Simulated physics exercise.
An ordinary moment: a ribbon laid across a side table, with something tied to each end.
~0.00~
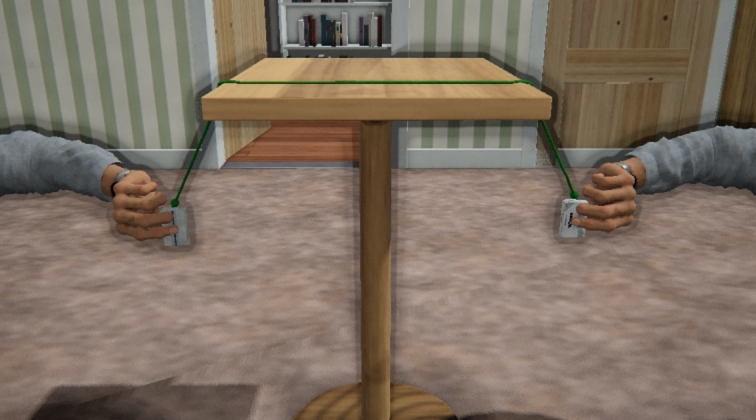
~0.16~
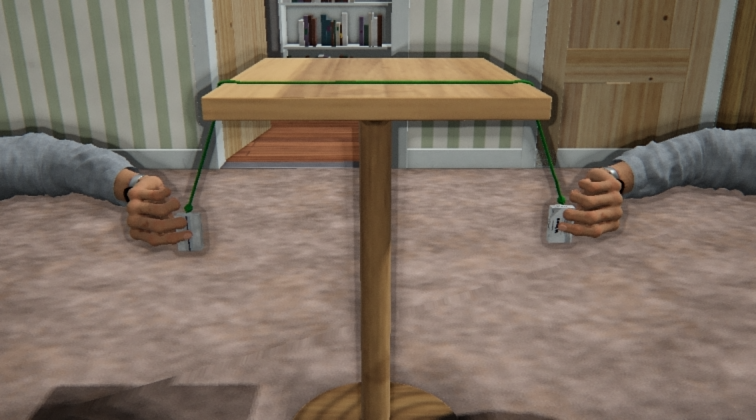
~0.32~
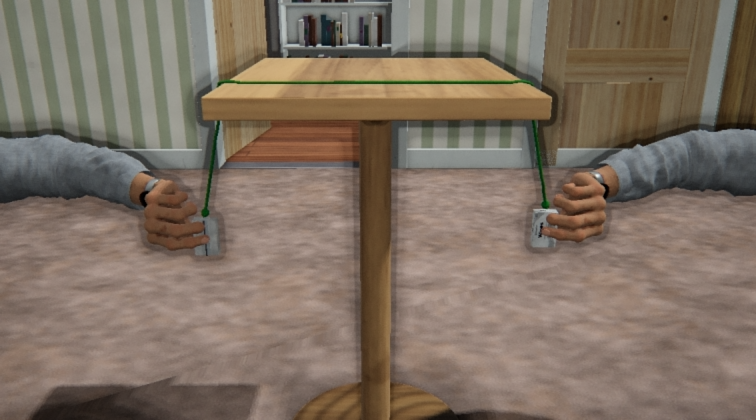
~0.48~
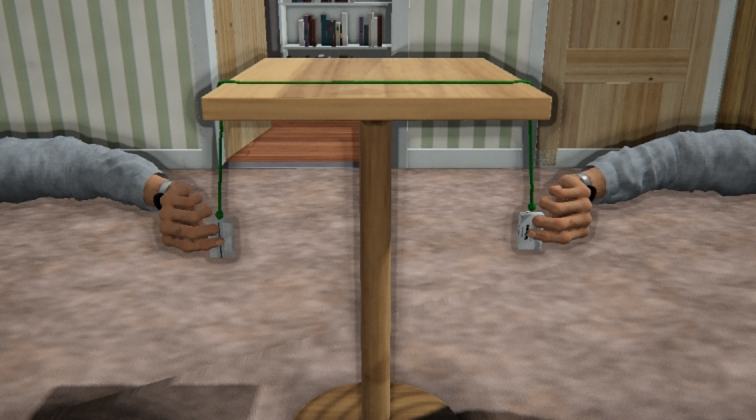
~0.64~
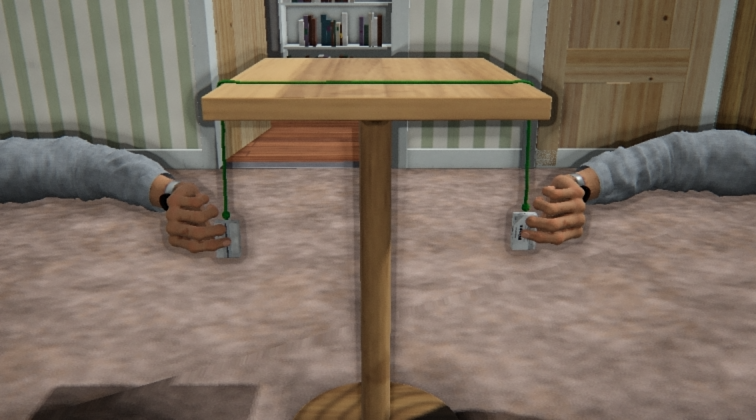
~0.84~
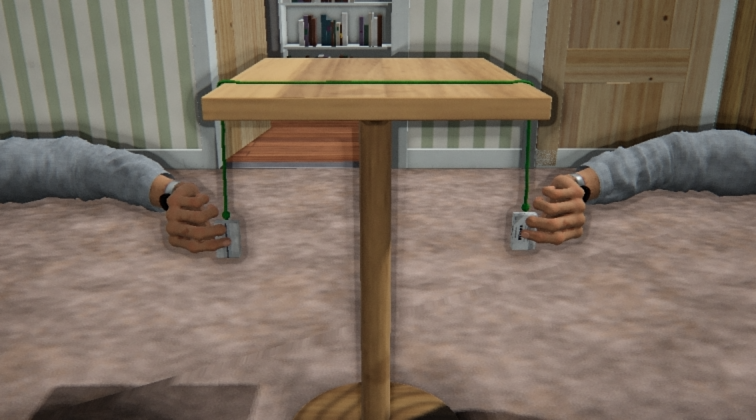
Two hands held small matchboxes tied to the ends of a green ribbon laid across a wooden table, moved them slowly inward until the ribbon's ends hung straight down, then kept them still.
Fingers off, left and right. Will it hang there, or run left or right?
As it turns out, the ribbon keeps its balance.
After 1.16 s, left matchbox still level near (233, 238); right matchbox still level near (519, 230).
After 1.64 s, left matchbox still level near (231, 238); right matchbox still level near (521, 230).
In the end, left matchbox still level near (229, 238); right matchbox still level near (523, 230). The ribbon stays as it is.
